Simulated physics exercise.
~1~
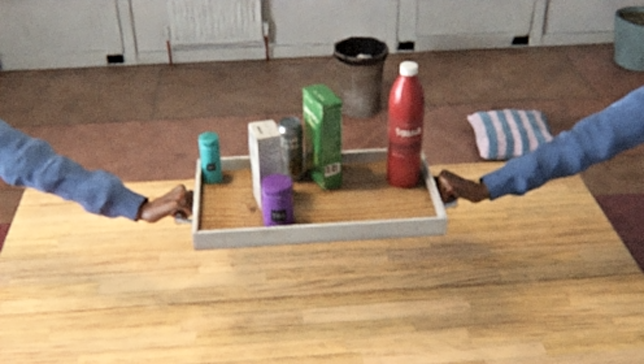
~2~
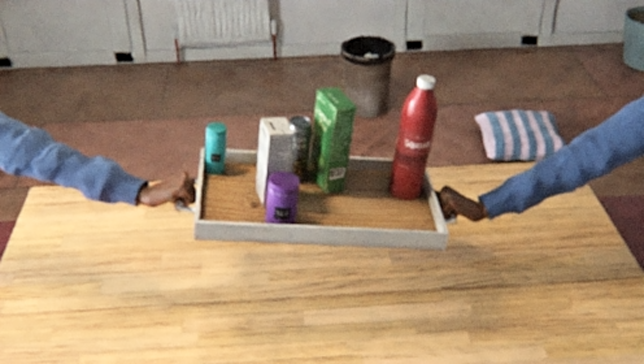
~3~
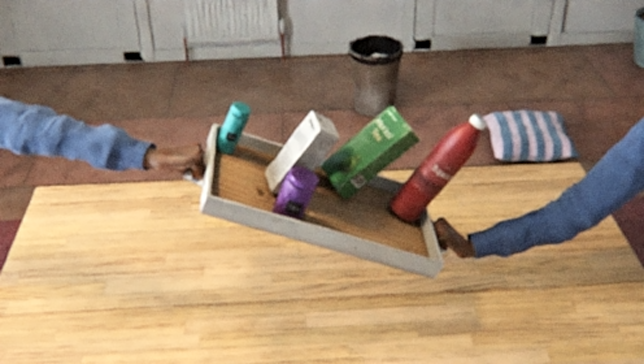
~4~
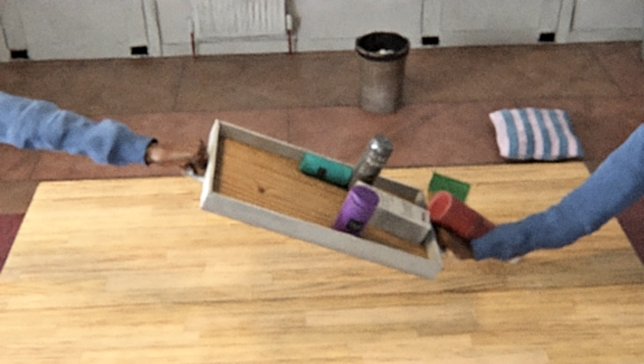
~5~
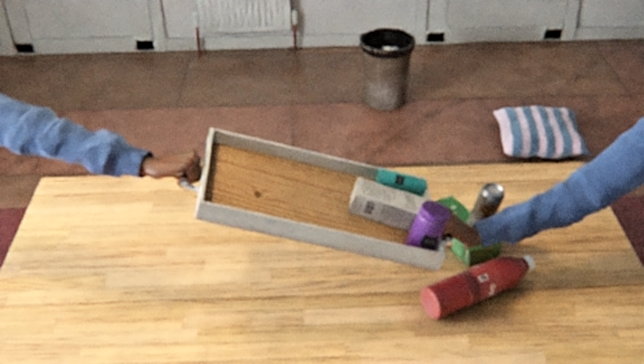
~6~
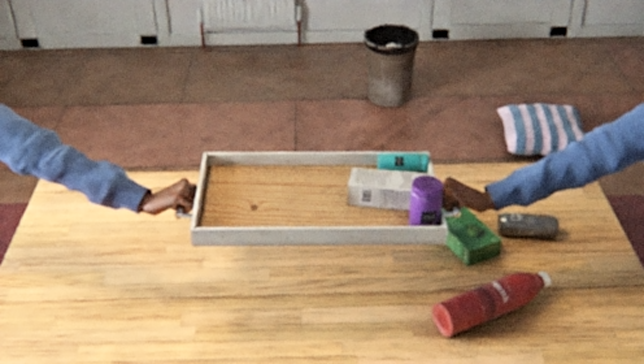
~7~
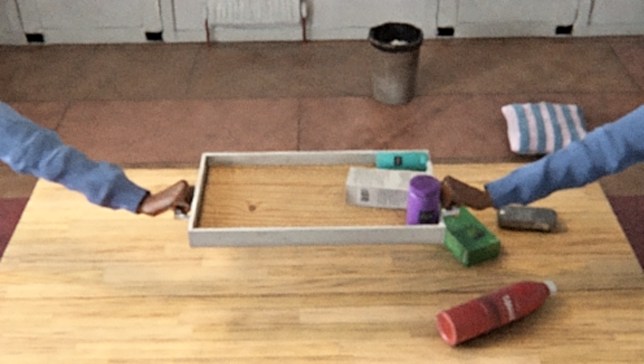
A shallow tray with a pale rim is held by two blue-sleeved arms above a light wooden table, seen from slightly above, with a dark bin and a striped cushion on the floor behind. On it stand a turquoise shaker, a white carton, a purple jar, a grey can, a green packet and a tall red bottle. The tray tips down to the right, and everything leans and slides that way. The red bottle and green packet go over the edge, followed by the grey can. The tray levels, leaving the jar upright beside the toppled carton and shaker, while the other three lie on the table.
